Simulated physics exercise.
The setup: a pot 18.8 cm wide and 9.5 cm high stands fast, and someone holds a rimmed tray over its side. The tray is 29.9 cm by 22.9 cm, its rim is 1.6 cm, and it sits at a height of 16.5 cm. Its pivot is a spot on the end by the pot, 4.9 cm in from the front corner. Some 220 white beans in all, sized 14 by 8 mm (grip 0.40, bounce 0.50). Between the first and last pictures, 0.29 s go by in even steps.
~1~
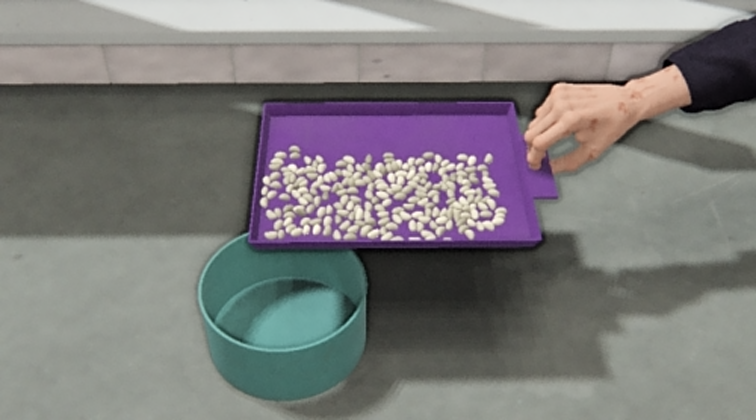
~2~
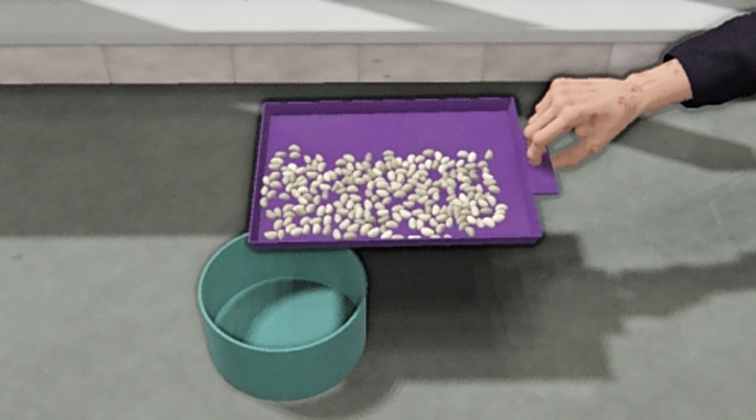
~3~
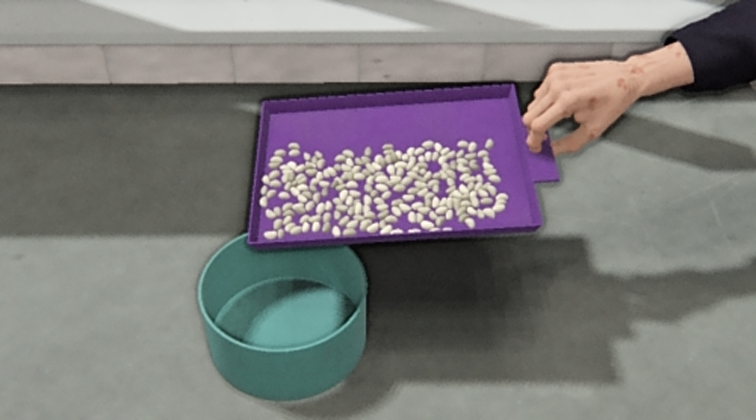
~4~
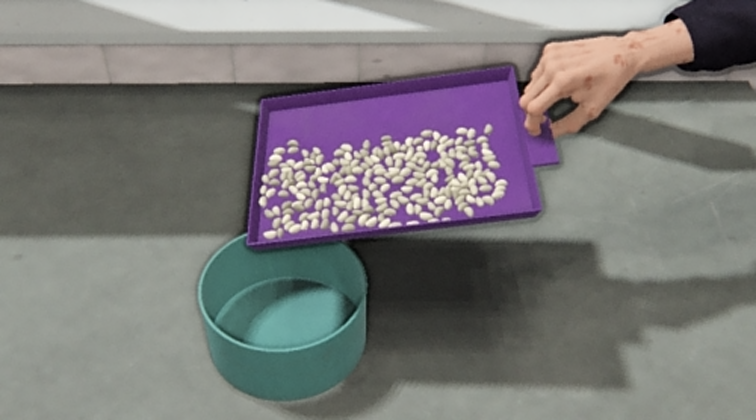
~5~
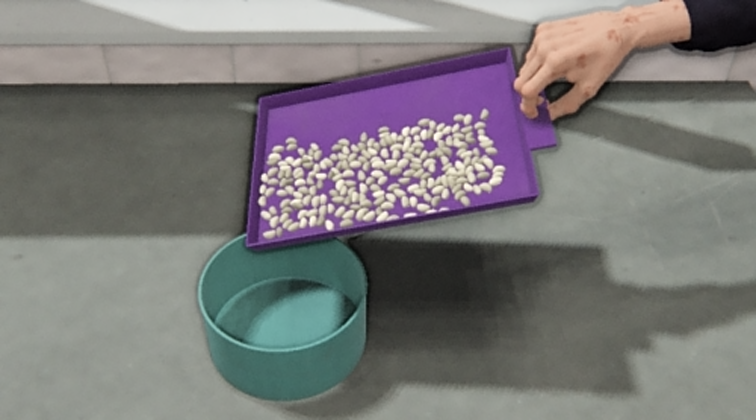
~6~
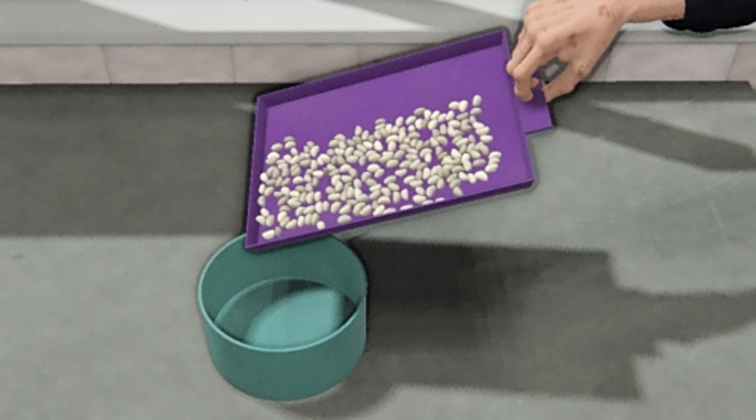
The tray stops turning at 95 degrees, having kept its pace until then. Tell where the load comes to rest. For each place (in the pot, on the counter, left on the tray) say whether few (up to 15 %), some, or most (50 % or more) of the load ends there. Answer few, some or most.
Pot: Most; counter: Some; tray: Few.
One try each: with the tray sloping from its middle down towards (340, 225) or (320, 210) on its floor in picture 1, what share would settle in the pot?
Near 95 and 100 per cent, in that order.
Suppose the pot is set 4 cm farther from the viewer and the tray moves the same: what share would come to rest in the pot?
Around 60 per cent.
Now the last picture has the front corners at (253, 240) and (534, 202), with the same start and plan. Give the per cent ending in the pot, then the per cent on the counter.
That works out as pot 80 and counter 20.
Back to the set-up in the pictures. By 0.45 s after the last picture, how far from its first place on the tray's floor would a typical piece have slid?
11 cm.
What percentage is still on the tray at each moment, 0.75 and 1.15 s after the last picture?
I'd say roughly 25, then roughly 0.
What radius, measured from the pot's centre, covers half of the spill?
About 18 cm from the centre.
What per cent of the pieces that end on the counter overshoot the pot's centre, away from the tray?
About 100 per cent.
Then, 0.45 s after the last picture, tilt 55 degrees; the tray holds 90 %, the pot 0 %.
Then, 0.75 s after the last picture, tilt 79 degrees; the tray holds 25 %, the pot 40 %.
Then, 1.15 s after the last picture, tilt 95 degrees; the tray holds 0 %, the pot 60 %.
In the end, pot 60 %, counter 40 %, tray 0 %.
